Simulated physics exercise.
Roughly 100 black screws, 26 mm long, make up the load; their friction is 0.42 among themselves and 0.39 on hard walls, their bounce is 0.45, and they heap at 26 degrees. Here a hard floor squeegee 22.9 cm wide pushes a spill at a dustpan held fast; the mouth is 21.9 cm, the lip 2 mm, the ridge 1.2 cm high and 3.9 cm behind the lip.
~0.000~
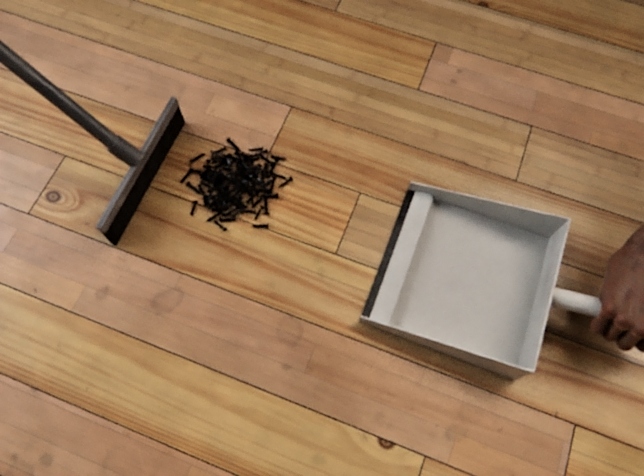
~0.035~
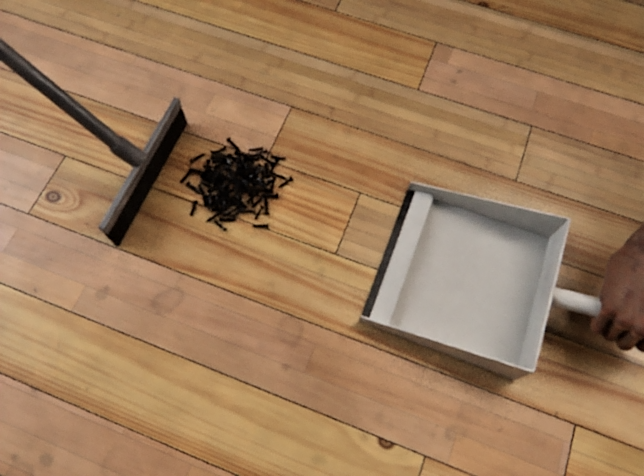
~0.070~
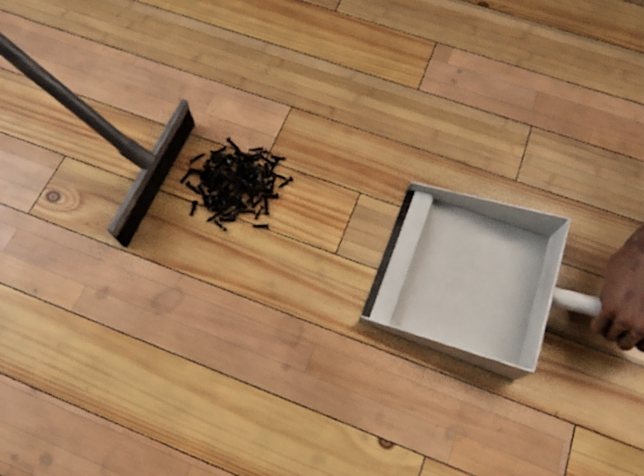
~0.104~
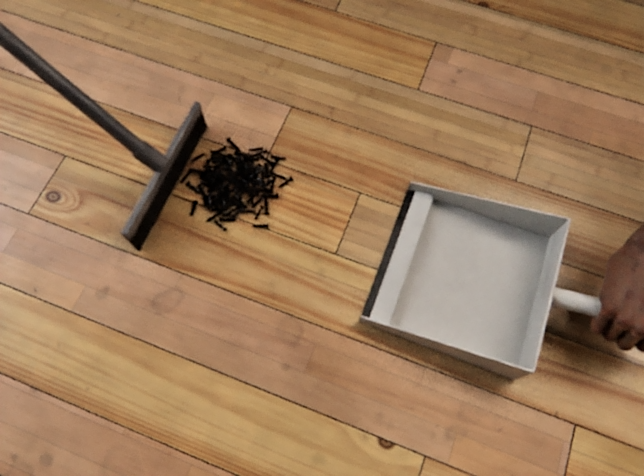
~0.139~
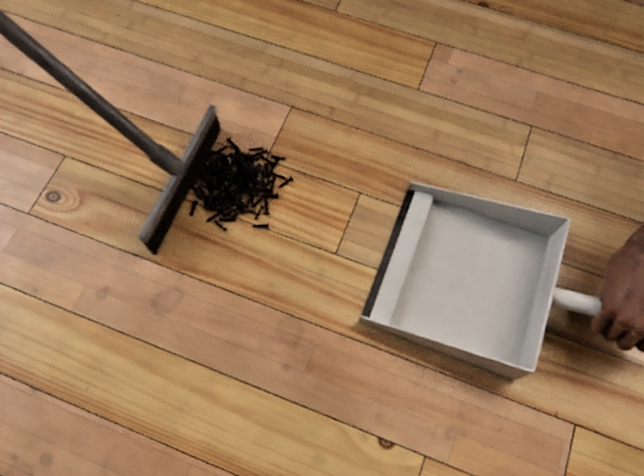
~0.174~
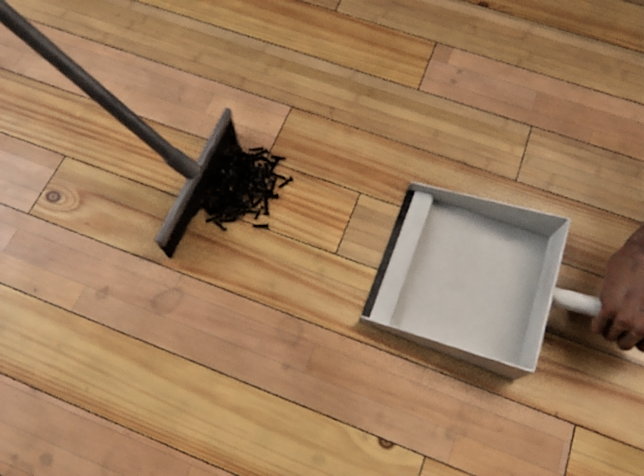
On a wooden plank floor, a dark long-handled squeegee slid right a short way and pushed into a small heap of black screws, while a hand at the right held a pale dustpan still.
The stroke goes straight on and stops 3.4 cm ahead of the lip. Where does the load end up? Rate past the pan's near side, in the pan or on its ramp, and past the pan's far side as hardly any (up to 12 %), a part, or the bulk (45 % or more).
Near side: Hardly any, pan: A part, far side: A part.
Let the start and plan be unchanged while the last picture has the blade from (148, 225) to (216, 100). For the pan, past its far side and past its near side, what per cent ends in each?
That ends as pan 5, far 50, and near 0.
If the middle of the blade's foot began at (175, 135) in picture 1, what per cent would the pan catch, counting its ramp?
I'd put it at around 15 per cent.
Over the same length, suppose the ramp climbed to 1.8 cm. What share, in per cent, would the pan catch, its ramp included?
Estimated share: Around 15 in a hundred.
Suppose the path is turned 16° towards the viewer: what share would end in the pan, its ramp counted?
My guess is some 25 percent.
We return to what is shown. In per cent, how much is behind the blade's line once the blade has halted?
About 0 percent.
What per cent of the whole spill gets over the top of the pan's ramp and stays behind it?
Estimate: Close to 5 per cent of the total.
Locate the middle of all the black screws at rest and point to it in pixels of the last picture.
Estimated resting centre: Around (392, 216).
After 0.36 s, middle of the blade 16 cm from the lip; 0 % over the lip, far side 5 %, near side 0 %.
After 0.49 s, middle of the blade 7 cm from the lip; 0 % over the lip, far side 10 %, near side 0 %.
After 0.75 s, middle of the blade 4 cm from the lip; 20 % over the lip, far side 20 %, near side 0 %.
At rest (1.5 s), near side 0 %, pan 20 %, far side 20 %, in front of the lip or behind the blade 60 %.
